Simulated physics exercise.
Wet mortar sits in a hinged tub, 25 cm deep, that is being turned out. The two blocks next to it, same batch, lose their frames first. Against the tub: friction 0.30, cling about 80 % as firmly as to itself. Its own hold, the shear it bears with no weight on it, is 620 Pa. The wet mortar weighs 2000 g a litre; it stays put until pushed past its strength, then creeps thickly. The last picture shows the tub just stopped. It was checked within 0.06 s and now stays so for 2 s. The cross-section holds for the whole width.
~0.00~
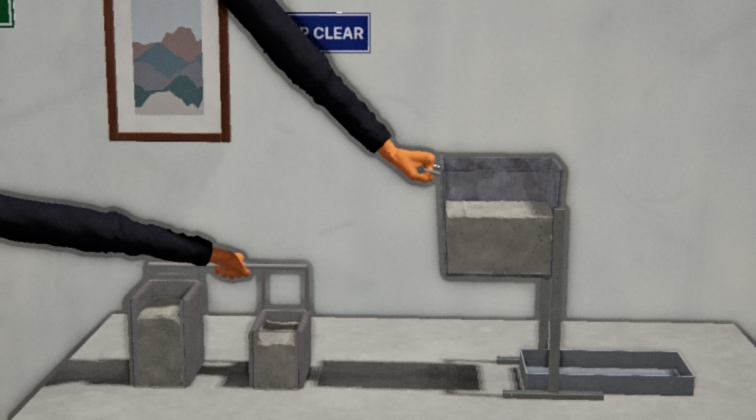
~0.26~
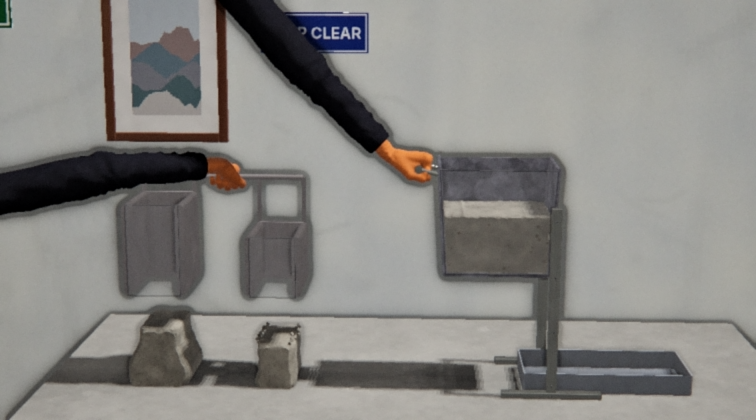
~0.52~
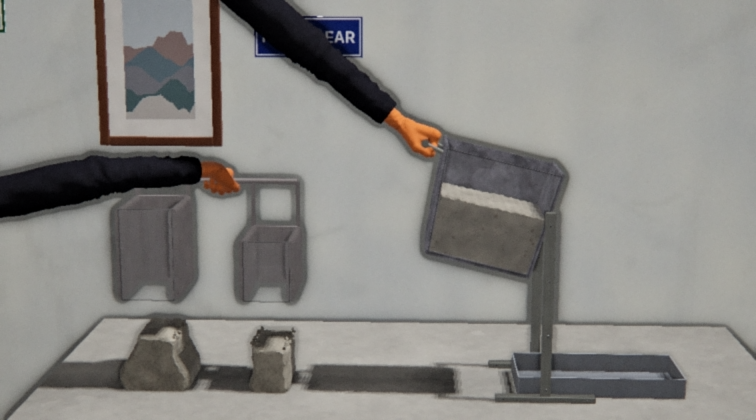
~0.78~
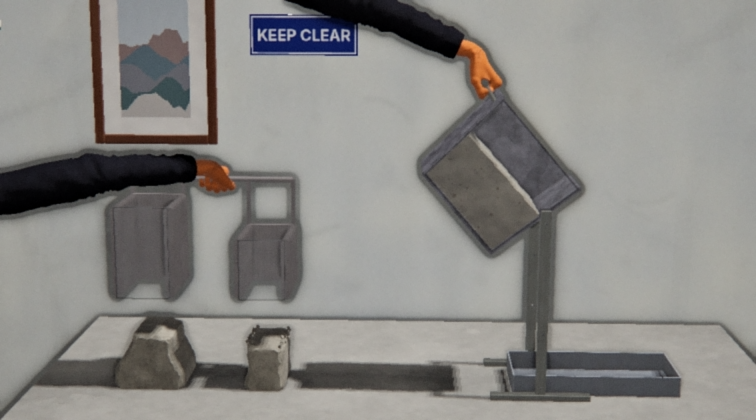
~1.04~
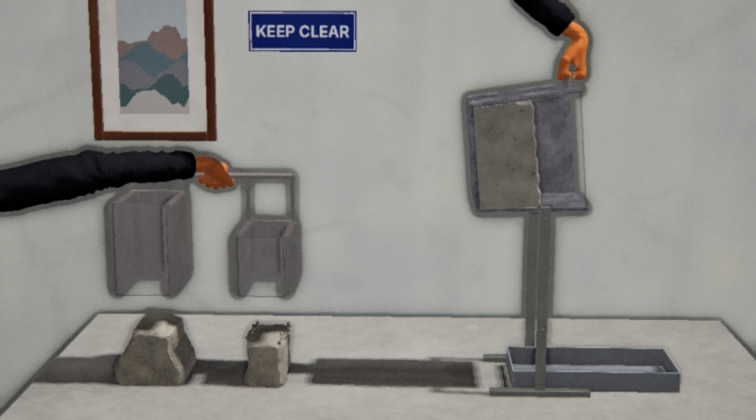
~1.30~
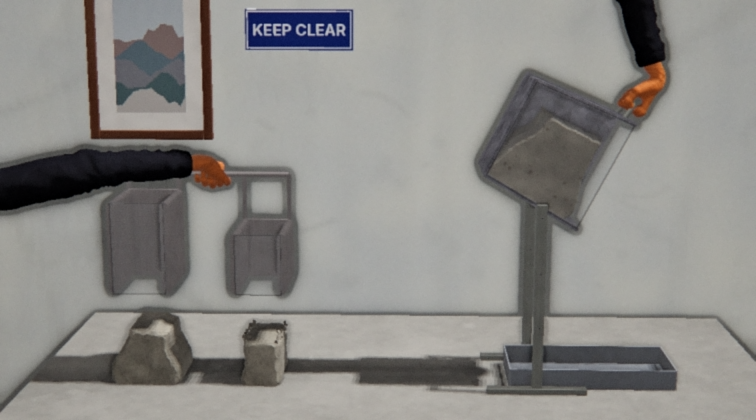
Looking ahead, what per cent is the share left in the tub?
Expect roughly 0 %.
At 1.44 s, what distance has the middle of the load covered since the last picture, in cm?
Roughly 12 cm.
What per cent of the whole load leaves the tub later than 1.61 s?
Some 12 per cent.
After 1.44 s, the tub is at 117 degrees and holds 57 %.
After 1.61 s, the tub is at 117 degrees and holds 13 %.
After 1.78 s, the tub is at 117 degrees and holds 0 %.
After 1.95 s, the tub is at 117 degrees and holds 0 %.
After 3.30 s, the tub is at 117 degrees and holds 0 %.
